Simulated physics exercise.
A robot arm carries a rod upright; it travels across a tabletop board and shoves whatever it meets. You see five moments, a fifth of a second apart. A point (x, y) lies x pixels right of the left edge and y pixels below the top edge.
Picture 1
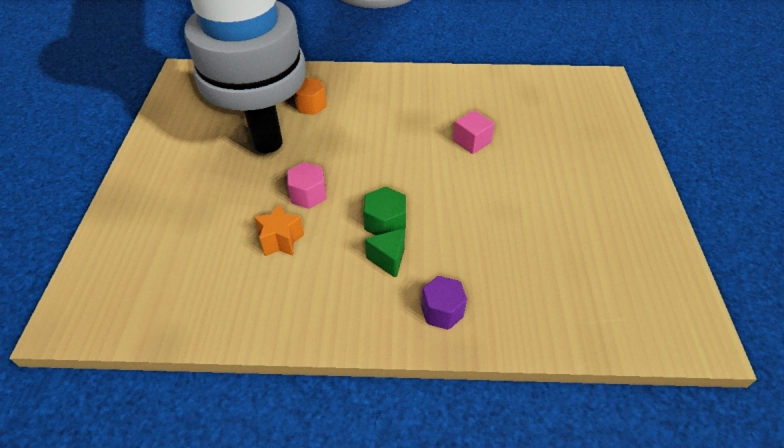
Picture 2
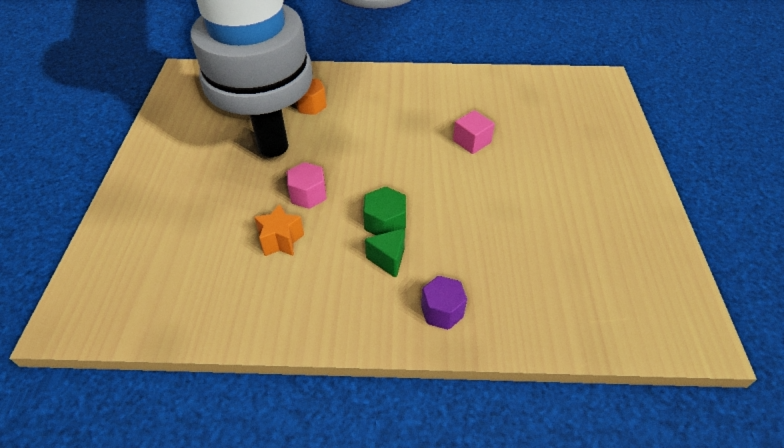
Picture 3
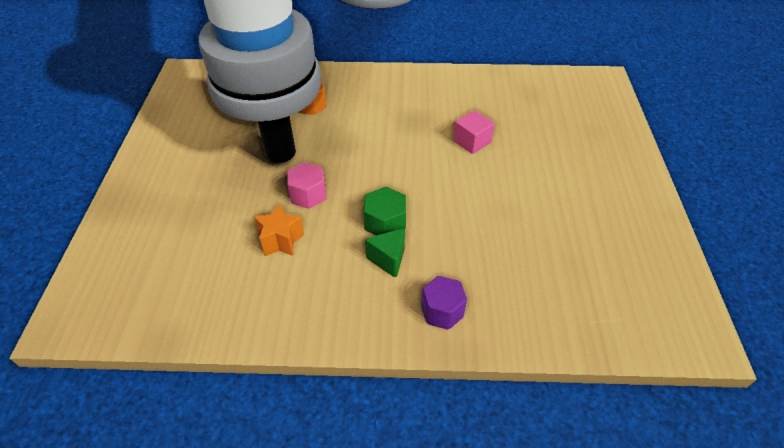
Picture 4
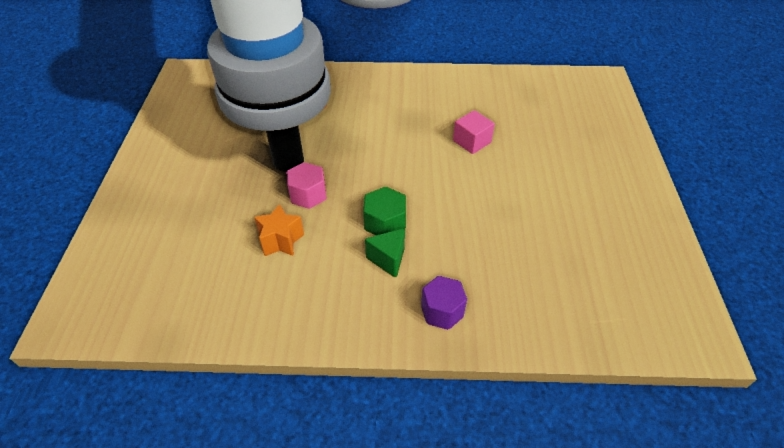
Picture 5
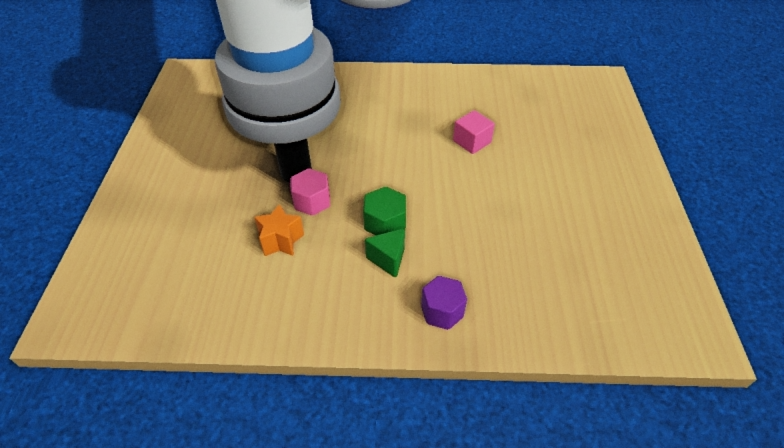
A robot arm with a black rod tip moves down and to the right over a wooden board on a blue surface, seen from above at an angle by a still camera. Below it sit a pink hexagon and an orange star, with green blocks near the centre, a purple block lower down and a pink cube at upper right. The rod reaches the pink hexagon and nudges it slightly, while the other visible blocks stay still.
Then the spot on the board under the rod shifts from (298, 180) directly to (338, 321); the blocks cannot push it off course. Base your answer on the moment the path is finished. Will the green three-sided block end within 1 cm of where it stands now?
No - that is not the case.
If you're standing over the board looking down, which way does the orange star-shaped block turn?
Clockwise, from overhead.
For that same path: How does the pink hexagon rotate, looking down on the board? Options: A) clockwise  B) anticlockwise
My answer is option B.
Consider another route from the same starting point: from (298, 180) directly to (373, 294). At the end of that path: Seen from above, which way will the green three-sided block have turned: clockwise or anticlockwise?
Viewed from above: Anti-clockwise.
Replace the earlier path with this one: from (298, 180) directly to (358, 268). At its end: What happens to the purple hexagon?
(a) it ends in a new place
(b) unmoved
Letter b.
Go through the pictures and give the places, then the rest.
Lower end of the rod (268, 144), tops of blocks, orange star-shaped block (276, 222), pink hexagon (305, 175), green hexagon (385, 202), green three-sided block (388, 242), in the first picture.
Rod (274, 147), blocks as before, in the second picture.
Rod (281, 153), blocks as before, in the third picture.
Rod (289, 161), blocks as before, in the fourth picture.
Rod (297, 173), orange star-shaped block (276, 222), pink hexagon (309, 182), green hexagon (385, 202), green three-sided block (388, 242), in the fifth picture.
The first path, step by step. One third of the way, rod (310, 215); pink hexagon (332, 222), turned 20° anticlockwise.
Two thirds of the way, rod (322, 260); orange star-shaped block (276, 228), turned 45° clockwise; pink hexagon (360, 251), turned 60° anticlockwise; green three-sided block (404, 244).
At the end, rod (337, 314); orange star-shaped block (276, 228), turned 45° clockwise; pink hexagon (363, 253), turned 70° anticlockwise; green hexagon not moved; green three-sided block (405, 244).
